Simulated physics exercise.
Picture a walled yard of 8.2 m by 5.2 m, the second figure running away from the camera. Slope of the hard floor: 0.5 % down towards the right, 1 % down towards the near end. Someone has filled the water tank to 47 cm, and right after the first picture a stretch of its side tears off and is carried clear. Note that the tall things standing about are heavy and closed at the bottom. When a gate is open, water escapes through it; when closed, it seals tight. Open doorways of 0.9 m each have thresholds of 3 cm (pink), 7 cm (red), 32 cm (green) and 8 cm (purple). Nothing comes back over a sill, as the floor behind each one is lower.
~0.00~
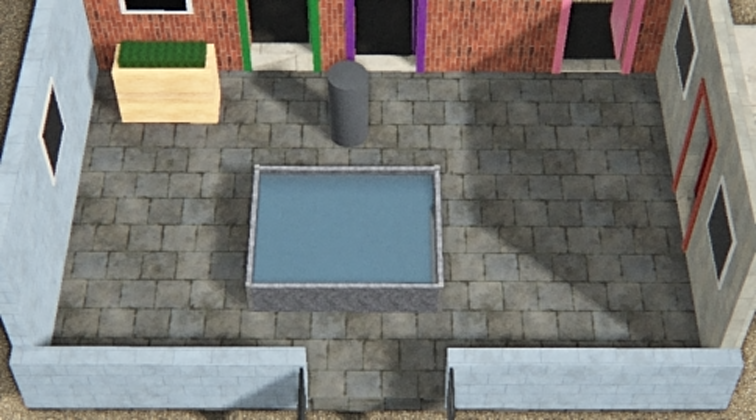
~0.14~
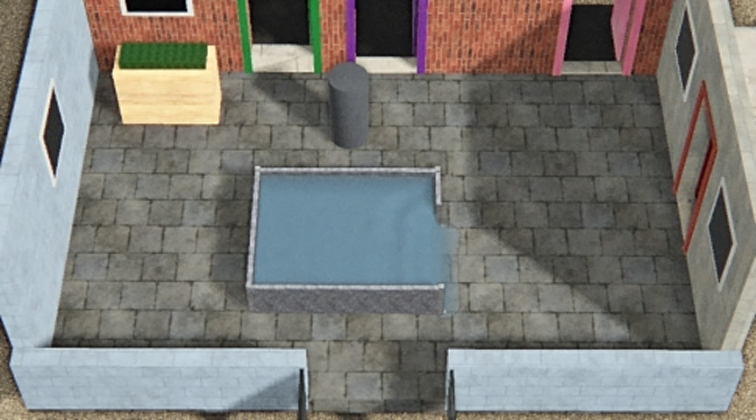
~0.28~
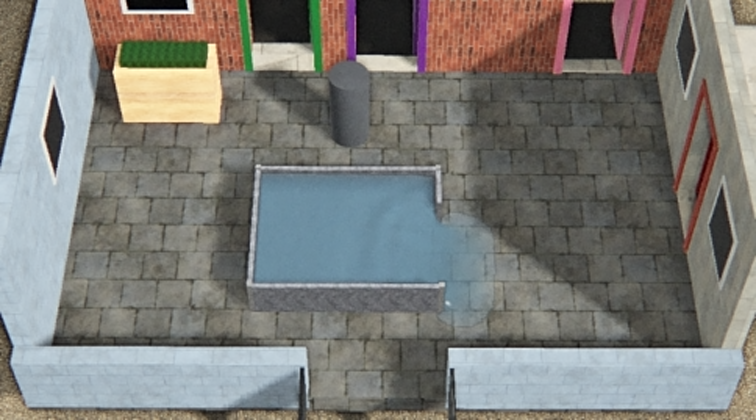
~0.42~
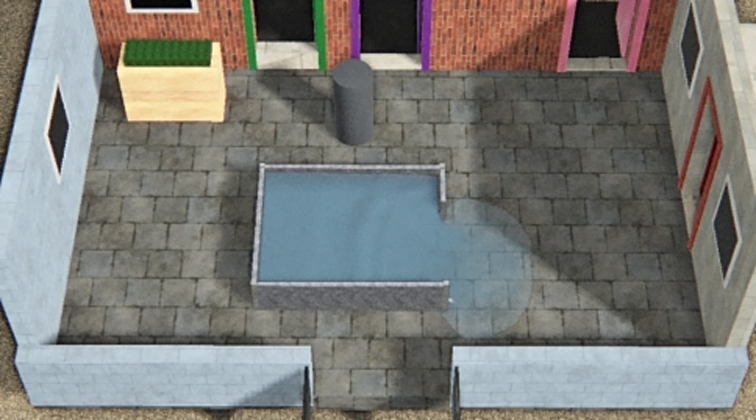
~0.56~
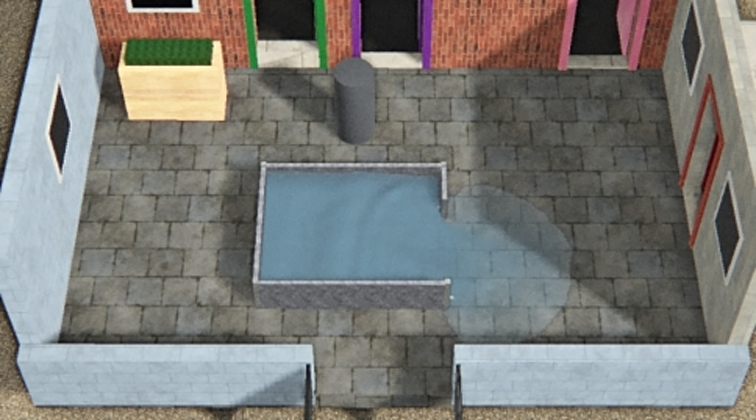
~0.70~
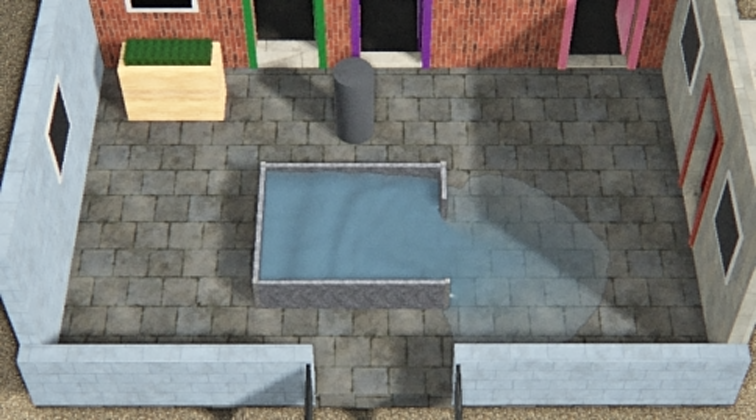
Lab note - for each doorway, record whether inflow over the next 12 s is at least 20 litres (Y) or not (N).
In order: The pink door surpasses the limit; the red door surpasses the limit; the green door falls short of the limit; the purple door falls short of the limit.
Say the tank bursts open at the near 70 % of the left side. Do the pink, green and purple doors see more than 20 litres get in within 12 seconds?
Then pink would come out on the low side, green on the low side and purple on the low side.
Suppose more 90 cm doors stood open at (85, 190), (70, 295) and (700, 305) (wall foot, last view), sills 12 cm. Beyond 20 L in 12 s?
Well, the first is on the low side, the second is on the low side, and the third is on the high side.
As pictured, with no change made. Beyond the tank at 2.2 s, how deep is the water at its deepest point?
It tops out at some 38 cm.
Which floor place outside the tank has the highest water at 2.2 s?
Near (691, 365).
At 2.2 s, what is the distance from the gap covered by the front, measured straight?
3.8 m.
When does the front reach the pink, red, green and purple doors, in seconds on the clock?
Pink = 3.6 s, red = 1.3 s, green = 7.5 s, purple = 6.5 s.
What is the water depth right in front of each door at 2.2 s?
In centimetres, the pink door has 0, the red door 18, the green door 0 and the purple door 0.
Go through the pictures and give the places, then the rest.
The first picture shows still water, 47 cm deep, in the water tank at (346, 229).
In the second picture, the front is at (444, 227), 0.7 m from the gap at (437, 263); 0.2 m2 of floor is under water; 47 cm left at the back of the water tank.
In the third picture, water pours out at (437, 262) and has run 0.9 m, to (471, 320); typically 8 cm deep outside, 47 cm at the water tank's back.
In the fourth picture, water pours out at (441, 260) and has run 1.2 m, to (521, 235); typically 6 cm deep outside, 47 cm at the water tank's back.
In the fifth picture, the front is at (564, 248), 1.6 m from the gap at (443, 259); 2.8 m2 of floor is under water; 47 cm left at the back of the water tank.
In the sixth picture, water pours out at (443, 258) and has run 2.1 m, to (601, 255); typically 4 cm deep outside, 47 cm at the water tank's back.
After 1.4 s water covers 25 % of the floor and is deepest (26 cm) near (456, 269); pink door not reached, red door 6 cm at the sill, 0 L in, green door not reached, purple door not reached.
After 2.2 s water covers 25 % of the floor and is deepest (38 cm) near (691, 365); pink door not reached, red door 18 cm at the sill, 22 L in, green door not reached, purple door not reached.
After 3.5 s water covers 30 % of the floor and is deepest (25 cm) near (704, 352); pink door not reached, red door 18 cm at the sill, 85 L in, green door not reached, purple door not reached.
After 7.0 s water covers 55 % of the floor and is deepest (14 cm) near (693, 377); pink door 11 cm at the sill, 90 L in, red door 10 cm at the sill, 147 L in, green door not reached, purple door 3 cm at the sill, 0 L in.
After 12.0 s water covers 85 % of the floor and is deepest (8 cm) near (664, 377); pink door 5 cm at the sill, 168 L in, red door 7 cm at the sill, 156 L in, green door 3 cm at the sill, 0 L in, purple door 3 cm at the sill, 0 L in.
